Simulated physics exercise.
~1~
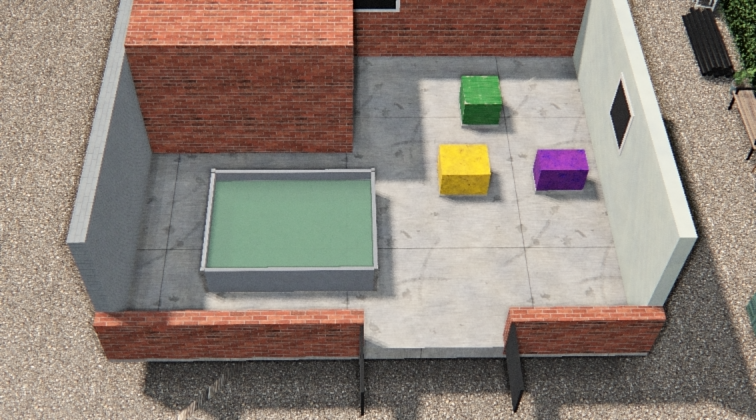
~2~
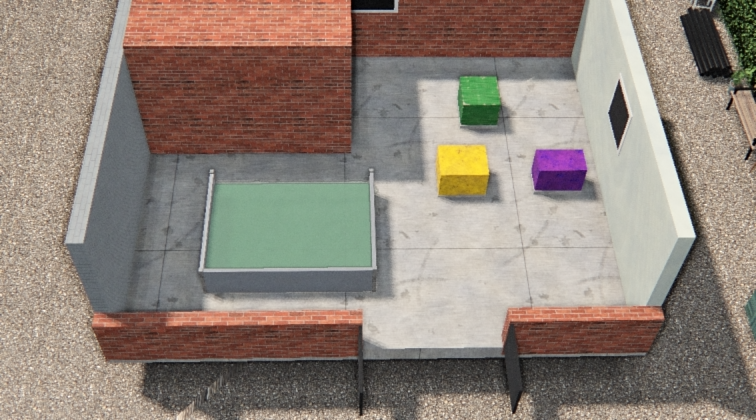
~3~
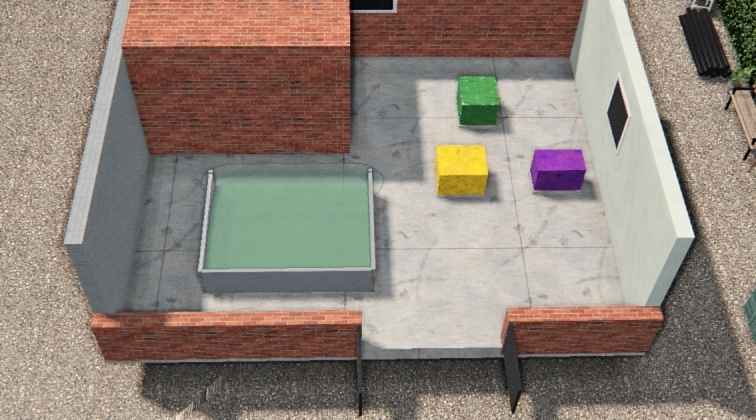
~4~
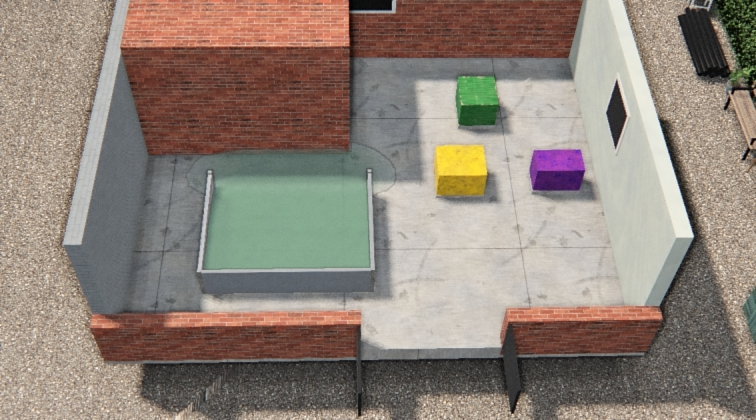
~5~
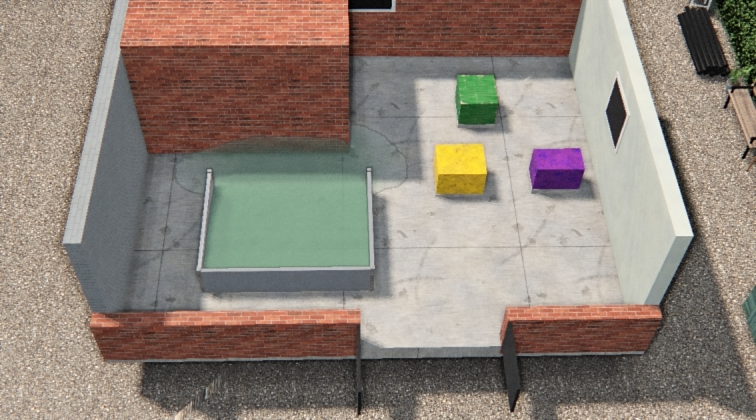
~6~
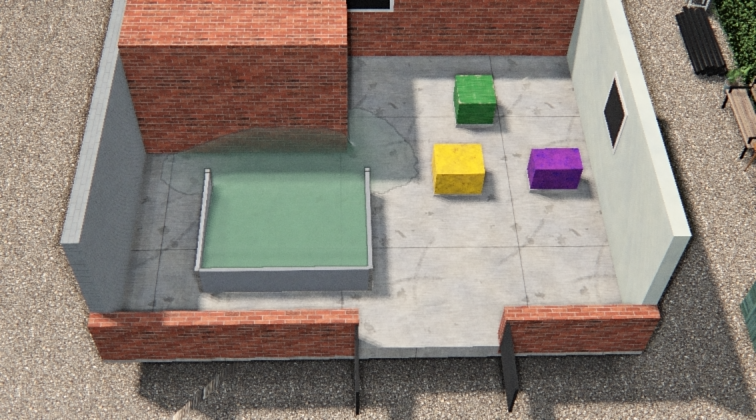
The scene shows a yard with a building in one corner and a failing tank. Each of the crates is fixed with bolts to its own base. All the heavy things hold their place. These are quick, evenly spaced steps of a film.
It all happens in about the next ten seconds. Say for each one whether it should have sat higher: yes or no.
Purple crate - yes; green crate - yes; yellow crate - yes.
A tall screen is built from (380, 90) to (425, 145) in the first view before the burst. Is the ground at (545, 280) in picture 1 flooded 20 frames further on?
My call: Spared.
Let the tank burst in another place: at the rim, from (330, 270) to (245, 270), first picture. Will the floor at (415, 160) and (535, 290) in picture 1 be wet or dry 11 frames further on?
In turn: Dry, under water.
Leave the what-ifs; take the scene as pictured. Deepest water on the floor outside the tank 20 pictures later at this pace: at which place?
Somewhere close to (176, 336).
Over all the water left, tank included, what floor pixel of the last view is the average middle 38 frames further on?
Estimate: (333, 205).
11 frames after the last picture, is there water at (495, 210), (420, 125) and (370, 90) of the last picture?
Status per point, in sequence: Unwetted, then waterlogged, then waterlogged.
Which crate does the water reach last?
Last is the purple one.
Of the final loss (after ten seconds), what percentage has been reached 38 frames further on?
By my reckoning, 25 %.
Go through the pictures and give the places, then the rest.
The first frame shows still water in the tank at (292, 221).
In the second frame, water pours out on the tank's far side and has run to a hidden place.
In the third frame, water pours out on the tank's far side and has run to (208, 179).
In the fourth frame, water pours out on the tank's far side and has run to (389, 171).
In the fifth frame, the front is at (189, 155), out from the gap on the tank's far side.
In the sixth frame, water pours out on the tank's far side and has run to (369, 115).
A moment on, water covers 20 % of the floor; the purple crate not reached, the green crate not reached, the yellow crate water round its plinth.
Next, water covers 35 % of the floor; the purple crate not reached, the green crate water round its plinth, the yellow crate water round its plinth.
Then, water covers 60 % of the floor; the purple crate water round its plinth, the green crate water round its plinth, the yellow crate water round its plinth.
Later, water covers 80 % of the floor; the purple crate water round its plinth, the green crate water round its plinth, the yellow crate water round its plinth.
In the end, water covers 95 % of the floor; the purple crate was topped, the green crate was topped, the yellow crate was topped.
